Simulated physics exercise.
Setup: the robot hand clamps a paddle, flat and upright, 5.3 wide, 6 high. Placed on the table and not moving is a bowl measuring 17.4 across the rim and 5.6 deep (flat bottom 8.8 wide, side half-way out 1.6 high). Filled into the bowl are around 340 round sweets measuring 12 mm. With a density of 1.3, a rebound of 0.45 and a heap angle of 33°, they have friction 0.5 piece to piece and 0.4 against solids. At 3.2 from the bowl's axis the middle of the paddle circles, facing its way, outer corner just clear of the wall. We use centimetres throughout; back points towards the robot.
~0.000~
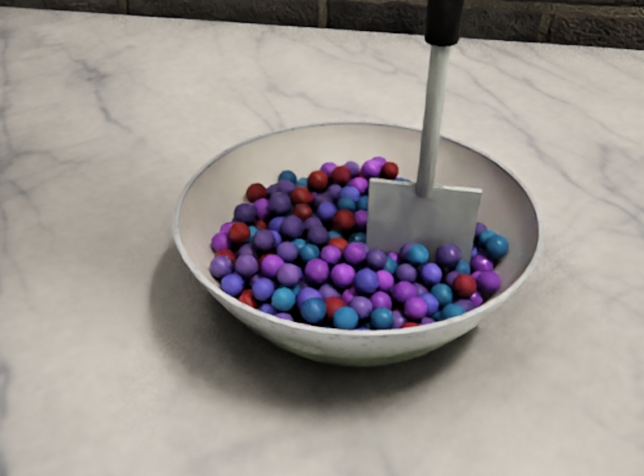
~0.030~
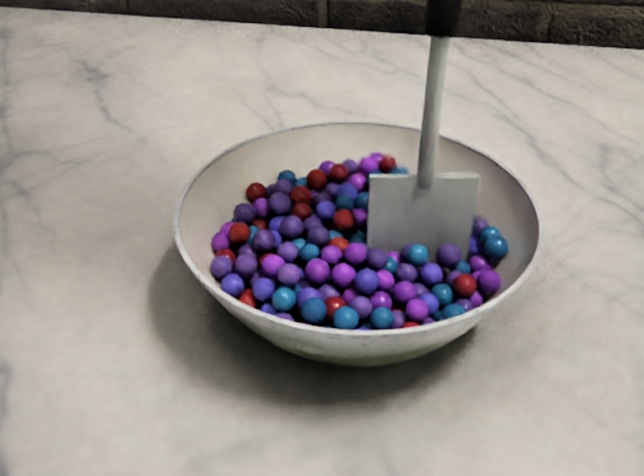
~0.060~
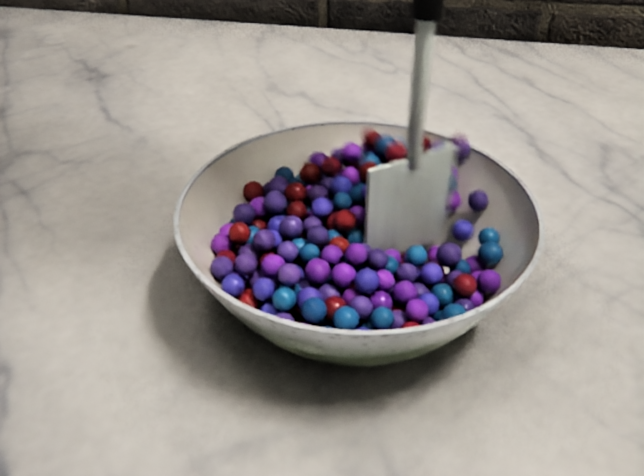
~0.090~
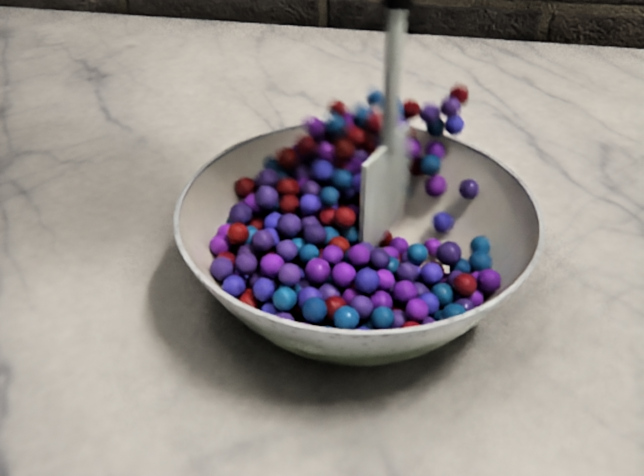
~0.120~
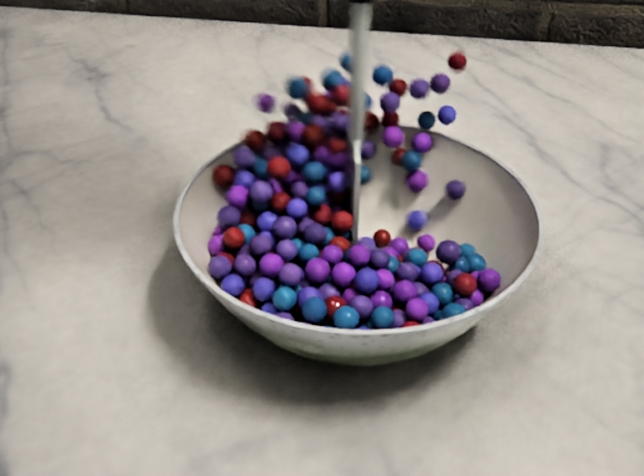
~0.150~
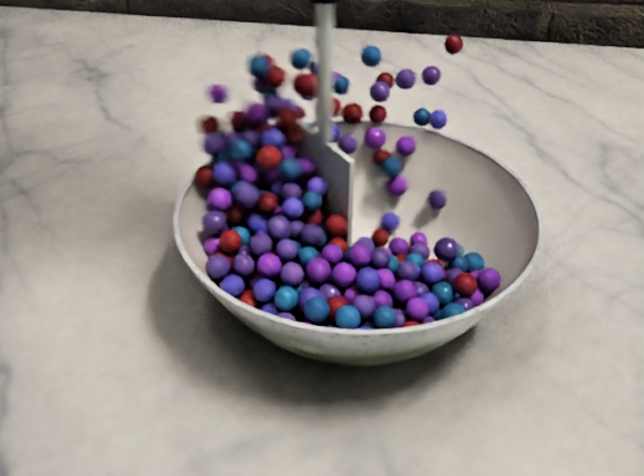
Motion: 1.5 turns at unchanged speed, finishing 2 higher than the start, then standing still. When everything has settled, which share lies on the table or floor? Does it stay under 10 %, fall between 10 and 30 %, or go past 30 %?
It goes past 30 %.
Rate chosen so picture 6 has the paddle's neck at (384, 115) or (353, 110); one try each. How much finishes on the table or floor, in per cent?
Close to 25 and 35 in a hundred.
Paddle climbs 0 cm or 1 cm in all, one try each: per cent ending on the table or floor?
Some 60 and some 55 per cent.
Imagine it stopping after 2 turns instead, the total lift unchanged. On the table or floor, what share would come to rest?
Estimate: Near 50 %.
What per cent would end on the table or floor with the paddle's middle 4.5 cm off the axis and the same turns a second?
Near 30 %.
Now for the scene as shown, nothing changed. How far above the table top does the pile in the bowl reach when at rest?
Height: Roughly 5.0 cm.
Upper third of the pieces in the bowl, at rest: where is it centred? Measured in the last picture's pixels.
Somewhere close to (354, 247).
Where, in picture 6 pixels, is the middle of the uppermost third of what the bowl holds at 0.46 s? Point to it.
I'd say about (397, 180).
By 0.30 s, 287° round, highest piece 10 above the table; 246 in the bowl, 44 on the table or floor, 54 in flight or on the tool.
By 0.46 s, 82° round, highest piece 9 above the table; 208 in the bowl, 120 on the table or floor, 16 in flight or on the tool.
By 0.74 s, 180° round, highest piece 5 above the table; 199 in the bowl, 145 on the table or floor.
By 1.44 s, 180° round, highest piece 5 above the table; 199 in the bowl, 145 on the table or floor.
Final count, 199 in the bowl, 145 on the table or floor. That is 42 % on the table or floor.
